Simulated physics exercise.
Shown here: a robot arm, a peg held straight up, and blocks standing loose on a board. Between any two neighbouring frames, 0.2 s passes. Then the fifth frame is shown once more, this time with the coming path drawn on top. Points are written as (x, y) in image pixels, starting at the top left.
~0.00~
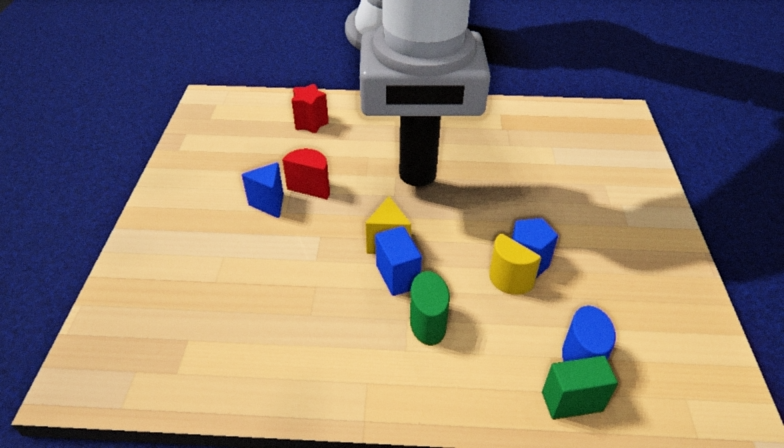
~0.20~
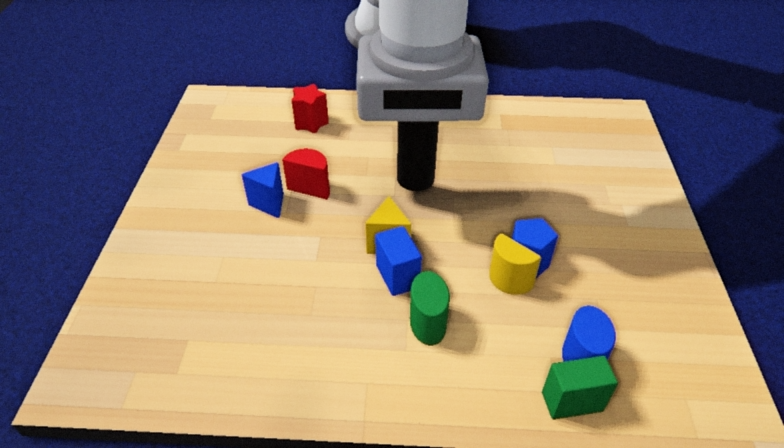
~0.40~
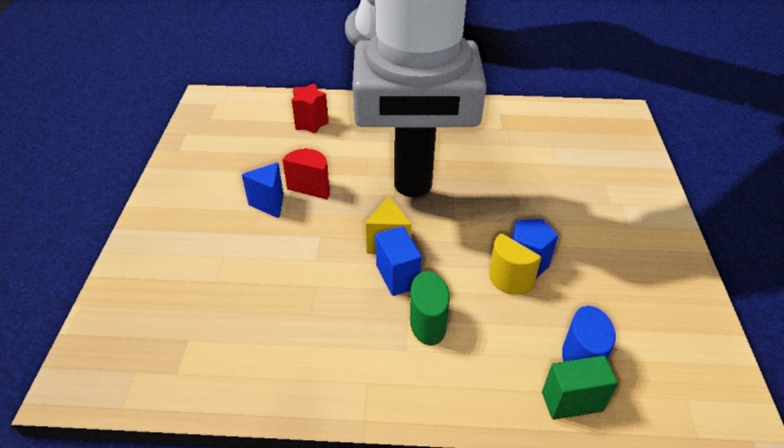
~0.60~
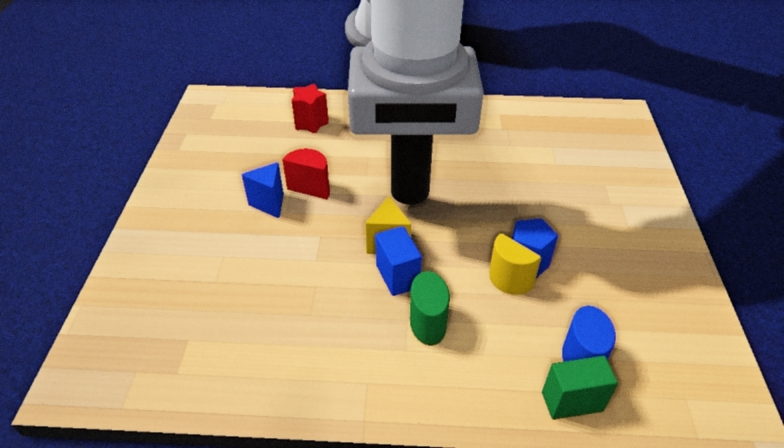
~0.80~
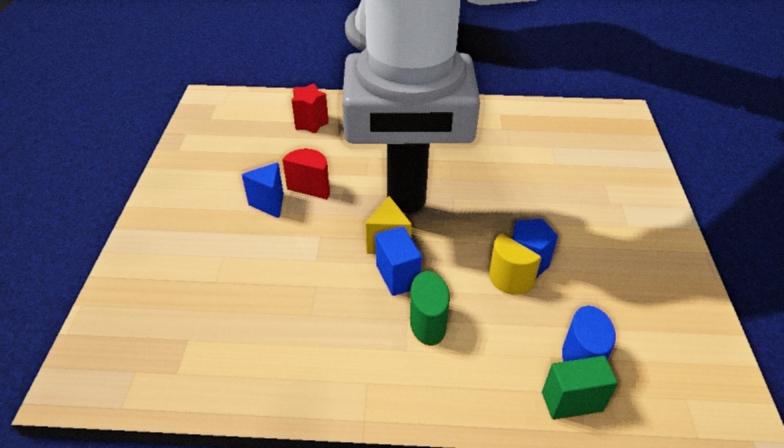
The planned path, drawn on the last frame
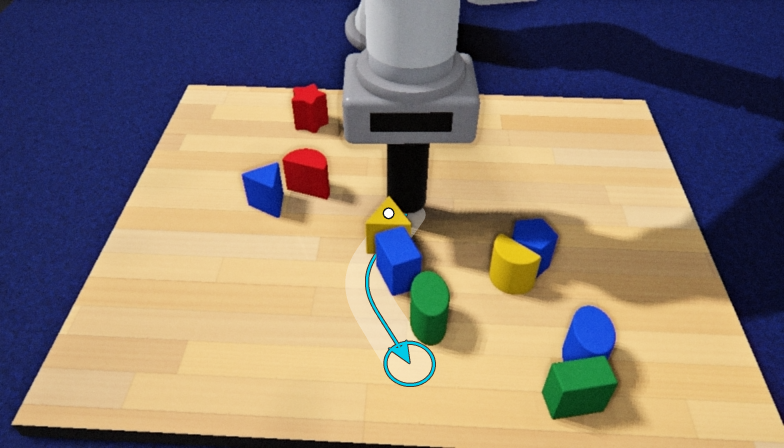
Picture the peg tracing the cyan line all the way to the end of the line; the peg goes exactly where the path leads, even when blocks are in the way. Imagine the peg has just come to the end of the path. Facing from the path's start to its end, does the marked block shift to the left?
I expect not.
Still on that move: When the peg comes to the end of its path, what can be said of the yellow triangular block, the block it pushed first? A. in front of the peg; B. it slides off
My pick is B.
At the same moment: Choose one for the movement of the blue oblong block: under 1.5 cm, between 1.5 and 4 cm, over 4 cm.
It ends over 4 cm away.
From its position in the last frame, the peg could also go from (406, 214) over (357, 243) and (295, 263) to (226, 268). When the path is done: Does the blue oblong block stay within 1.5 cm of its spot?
Yes, that is how it ends up.
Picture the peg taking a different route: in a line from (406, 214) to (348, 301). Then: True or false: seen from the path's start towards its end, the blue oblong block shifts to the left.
True - the claim holds.
The drawn path runs from (406, 214) by way of (376, 255) and (374, 307) to (410, 363); the dot is on the yellow triangular block.
On the path given first. One third of the way, peg (375, 243); yellow triangular block (362, 252), turned 60° anticlockwise; blue oblong block (398, 266), turned 40° anticlockwise; green oval block (434, 295).
Two thirds of the way, peg (374, 294); yellow triangular block (345, 299), turned 15° anticlockwise; blue oblong block (408, 298); green oval block (447, 301), turned 15° clockwise.
At the end, peg (410, 350); yellow triangular block (346, 306); blue oblong block (457, 332), turned 175° anticlockwise; green oval block (488, 314), turned 20° anticlockwise.
